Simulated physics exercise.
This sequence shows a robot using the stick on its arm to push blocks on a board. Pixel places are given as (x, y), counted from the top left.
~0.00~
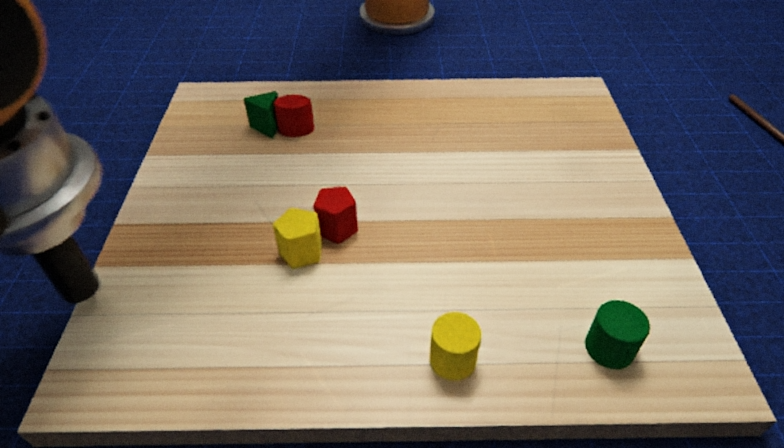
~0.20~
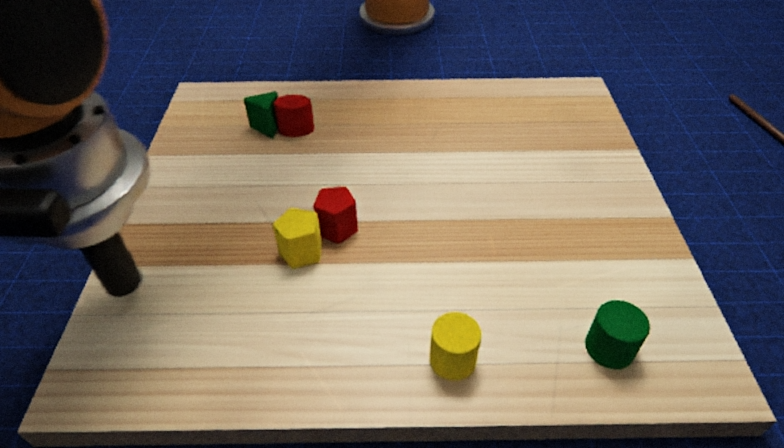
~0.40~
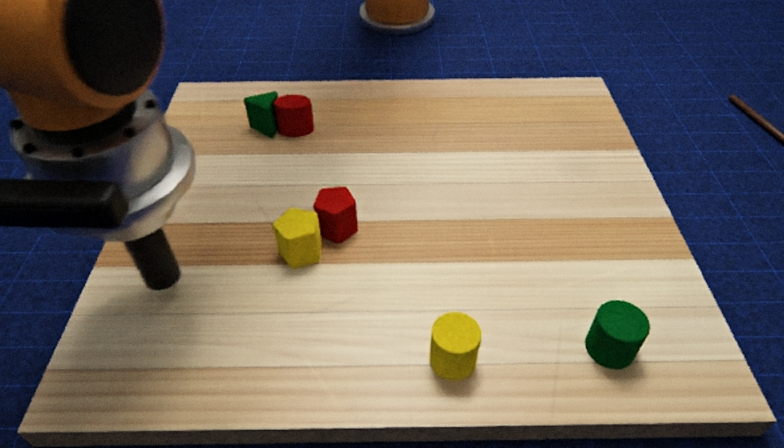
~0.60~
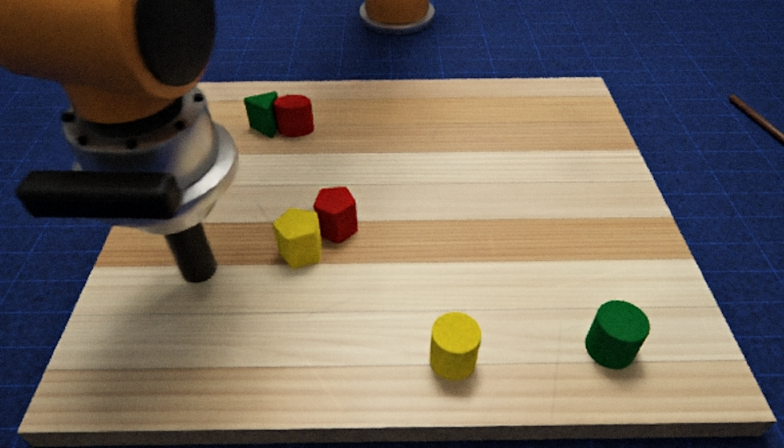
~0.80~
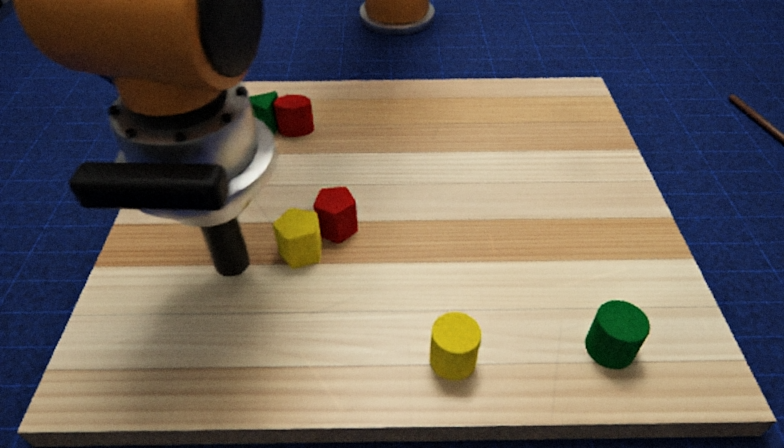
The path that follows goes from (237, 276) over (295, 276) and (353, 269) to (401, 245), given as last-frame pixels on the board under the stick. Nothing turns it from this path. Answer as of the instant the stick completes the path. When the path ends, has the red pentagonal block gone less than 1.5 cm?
The answer is yes.
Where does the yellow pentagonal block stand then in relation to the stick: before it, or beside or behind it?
Beside or behind.
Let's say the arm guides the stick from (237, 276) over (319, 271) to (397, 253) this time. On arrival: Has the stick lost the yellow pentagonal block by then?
I believe so.
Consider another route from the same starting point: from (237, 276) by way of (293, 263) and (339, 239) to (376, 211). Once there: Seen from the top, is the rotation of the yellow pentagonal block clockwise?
Yes, that is how it ends up.
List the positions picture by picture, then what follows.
In the first frame, lower end of the stick (82, 289), tops of blocks, yellow pentagonal block (296, 222), red pentagonal block (334, 199).
In the second frame, stick (124, 283), blocks as before.
In the third frame, stick (163, 277), blocks as before.
In the fourth frame, stick (199, 270), blocks as before.
In the fifth frame, stick (233, 264), yellow pentagonal block (296, 222), red pentagonal block (334, 199).
On the path given first. One third of the way, stick (293, 264); yellow pentagonal block (305, 220), turned 30° anticlockwise.
Two thirds of the way, stick (353, 257); yellow pentagonal block (314, 219), turned 55° anticlockwise; red pentagonal block (336, 194).
At the end, stick (401, 233); yellow pentagonal block (314, 219), turned 55° anticlockwise; red pentagonal block (336, 194).
